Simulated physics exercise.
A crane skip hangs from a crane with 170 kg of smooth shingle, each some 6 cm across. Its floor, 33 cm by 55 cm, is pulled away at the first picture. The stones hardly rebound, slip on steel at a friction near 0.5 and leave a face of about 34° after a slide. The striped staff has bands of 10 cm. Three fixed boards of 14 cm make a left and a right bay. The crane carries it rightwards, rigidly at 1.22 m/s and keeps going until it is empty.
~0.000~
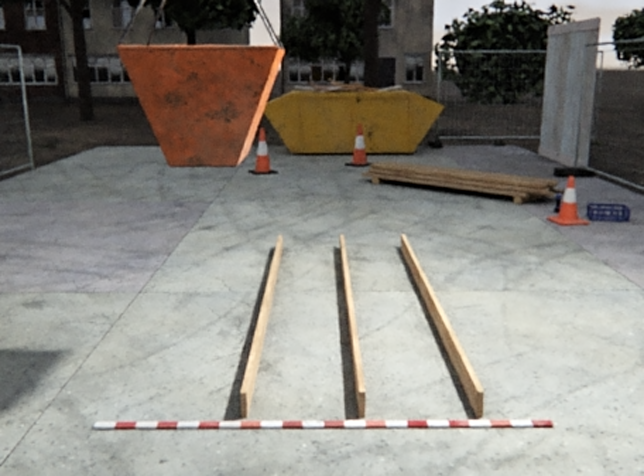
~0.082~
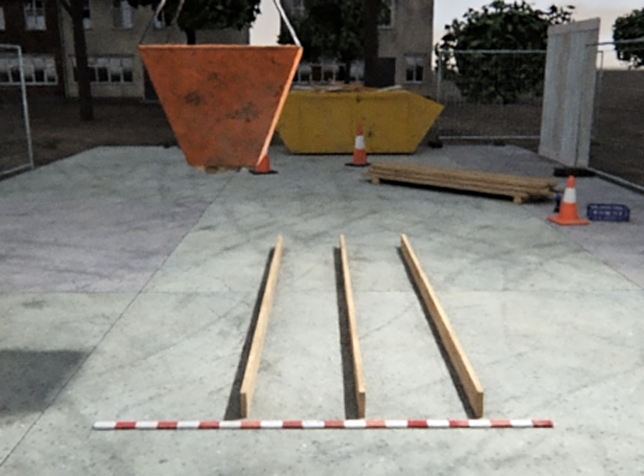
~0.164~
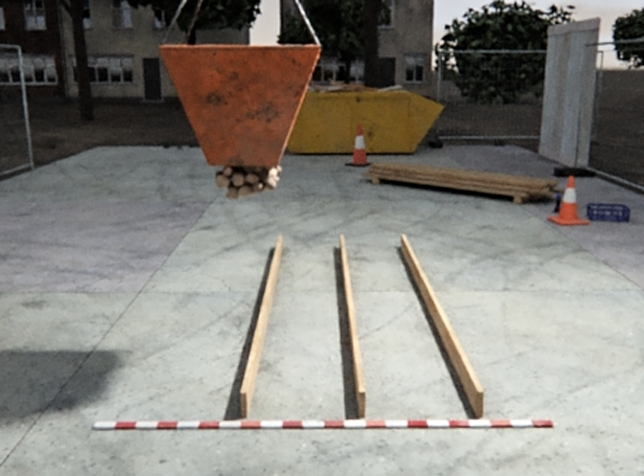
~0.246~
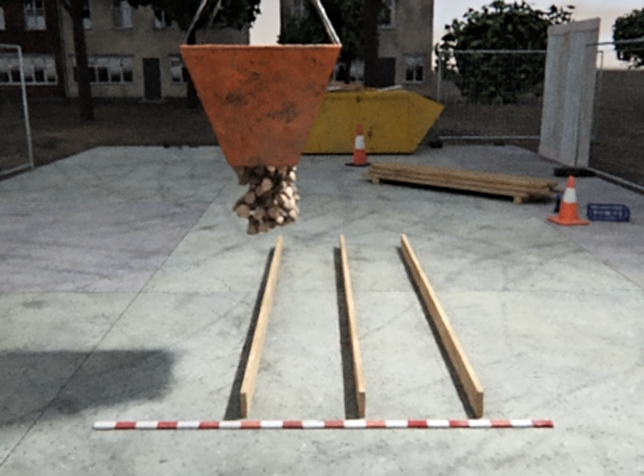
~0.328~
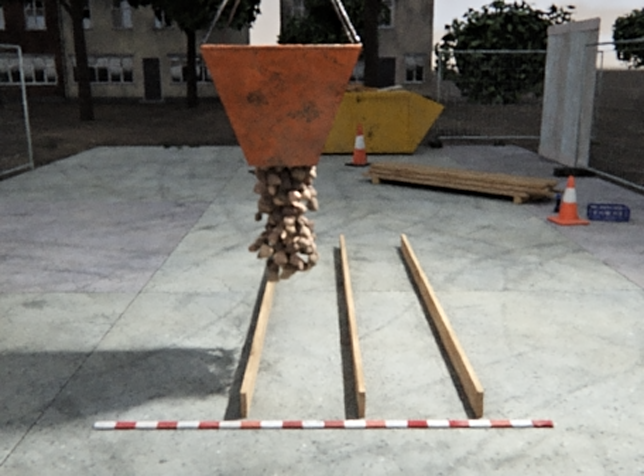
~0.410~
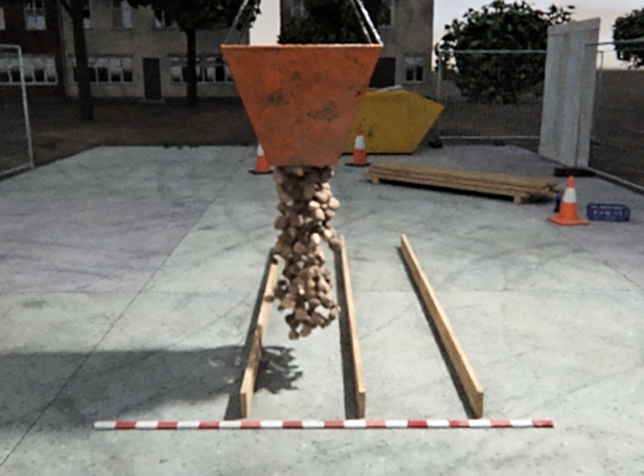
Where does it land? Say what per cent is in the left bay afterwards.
Close to 37 in a hundred.
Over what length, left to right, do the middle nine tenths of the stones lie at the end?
Roughly 90 cm.
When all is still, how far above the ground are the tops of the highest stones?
Some 20 cm high.
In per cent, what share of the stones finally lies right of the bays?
About 5 per cent.
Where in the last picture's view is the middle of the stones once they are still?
Around (381, 357).
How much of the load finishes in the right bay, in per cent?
Near 60 in a hundred.
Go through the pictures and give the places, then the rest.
The outlet is at (203, 156); nothing has dropped yet, in the first frame.
The outlet is at (223, 156); 4 % is out, in the second frame.
Outlet at (243, 156), the stream shows down to (247, 187); 85 % still inside, in the third frame.
Outlet at (263, 156), the stream shows down to (266, 222); 73 % still inside, in the fourth frame.
Outlet at (283, 156), the stream shows down to (286, 267); 58 % still inside, in the fifth frame.
Outlet at (303, 156), the stream shows down to (305, 322); 43 % still inside, in the sixth frame.
After 0.7 s, 1 % in the crane skip, 46 % falling or lying in the left bay, 54 % falling or lying in the right bay; the stones farthest right are at (406, 357).
After 1.1 s, 0 % in the crane skip, 37 % falling or lying in the left bay, 61 % falling or lying in the right bay, 3 % falling or lying right of the bays; the stones farthest right are at (495, 340).
After 1.7 s, 0 % in the crane skip, 37 % falling or lying in the left bay, 60 % falling or lying in the right bay, 3 % falling or lying right of the bays; the stones farthest right are at (557, 352).
After 2.6 s, 0 % in the crane skip, 37 % falling or lying in the left bay, 60 % falling or lying in the right bay, 3 % falling or lying right of the bays; the stones farthest right are at (560, 352).
After 4.5 s, 0 % in the crane skip, 37 % in the left bay, 60 % in the right bay, 3 % right of the bays; the stones farthest right are at (560, 352).
